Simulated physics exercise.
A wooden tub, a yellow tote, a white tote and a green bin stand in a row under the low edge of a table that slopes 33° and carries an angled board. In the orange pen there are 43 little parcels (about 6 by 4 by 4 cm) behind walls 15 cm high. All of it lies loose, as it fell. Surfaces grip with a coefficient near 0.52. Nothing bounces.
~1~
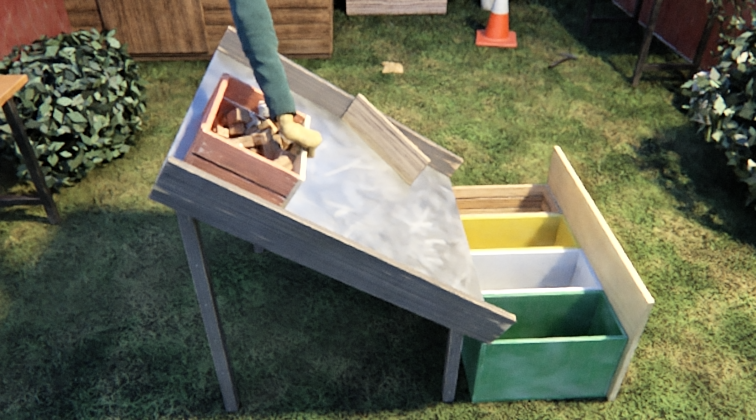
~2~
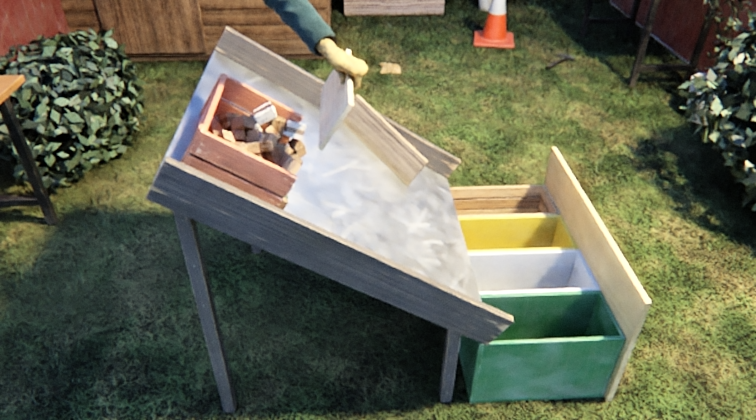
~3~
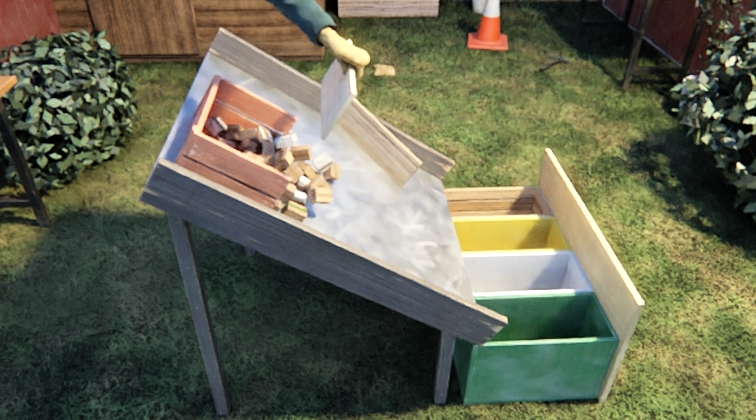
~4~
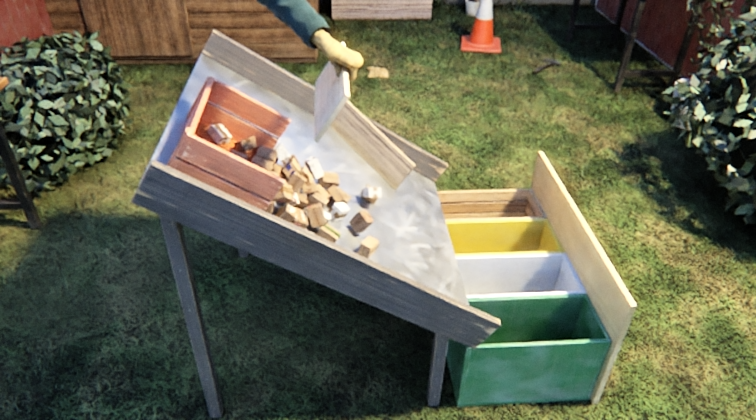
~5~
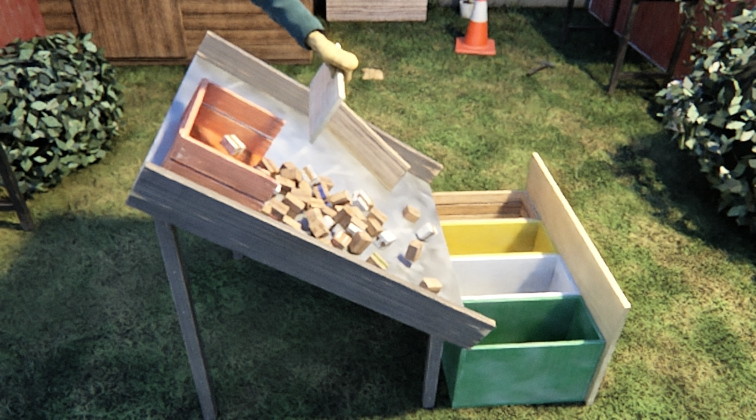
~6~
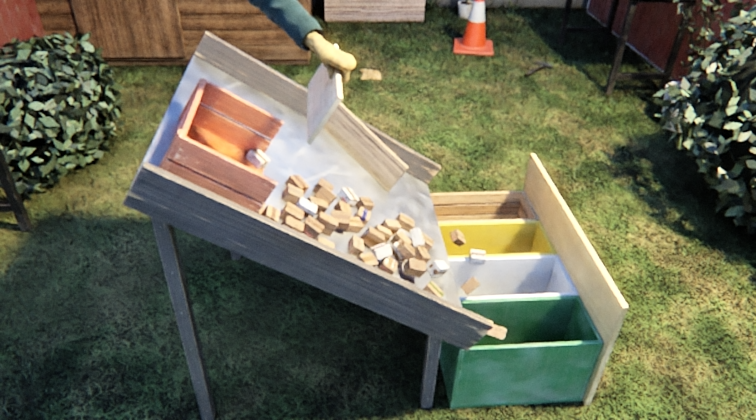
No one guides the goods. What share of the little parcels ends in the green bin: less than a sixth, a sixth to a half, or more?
From a sixth to a half of the little parcels end in the green bin.
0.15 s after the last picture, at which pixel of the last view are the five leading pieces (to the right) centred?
Near (500, 301).
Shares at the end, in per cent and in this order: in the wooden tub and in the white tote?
About 0 and 55 per cent.
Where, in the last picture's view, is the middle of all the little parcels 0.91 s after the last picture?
At about (513, 333).
Then, 0.15 s after the last picture, 1 in the yellow tote, 4 in the white tote, 2 in the green bin, 31 on the slope and 5 in the air.
Then, 0.33 s after the last picture, 2 in the yellow tote, 12 in the white tote, 4 in the green bin, 19 on the slope and 6 in the air.
Then, 0.58 s after the last picture, 4 in the yellow tote, 19 in the white tote, 10 in the green bin, 5 on the slope and 5 in the air.
When it is over (0.91 s after the last picture), 5 in the yellow tote, 23 in the white tote and 15 in the green bin. Asked share, 15 of 43, 35 per cent.
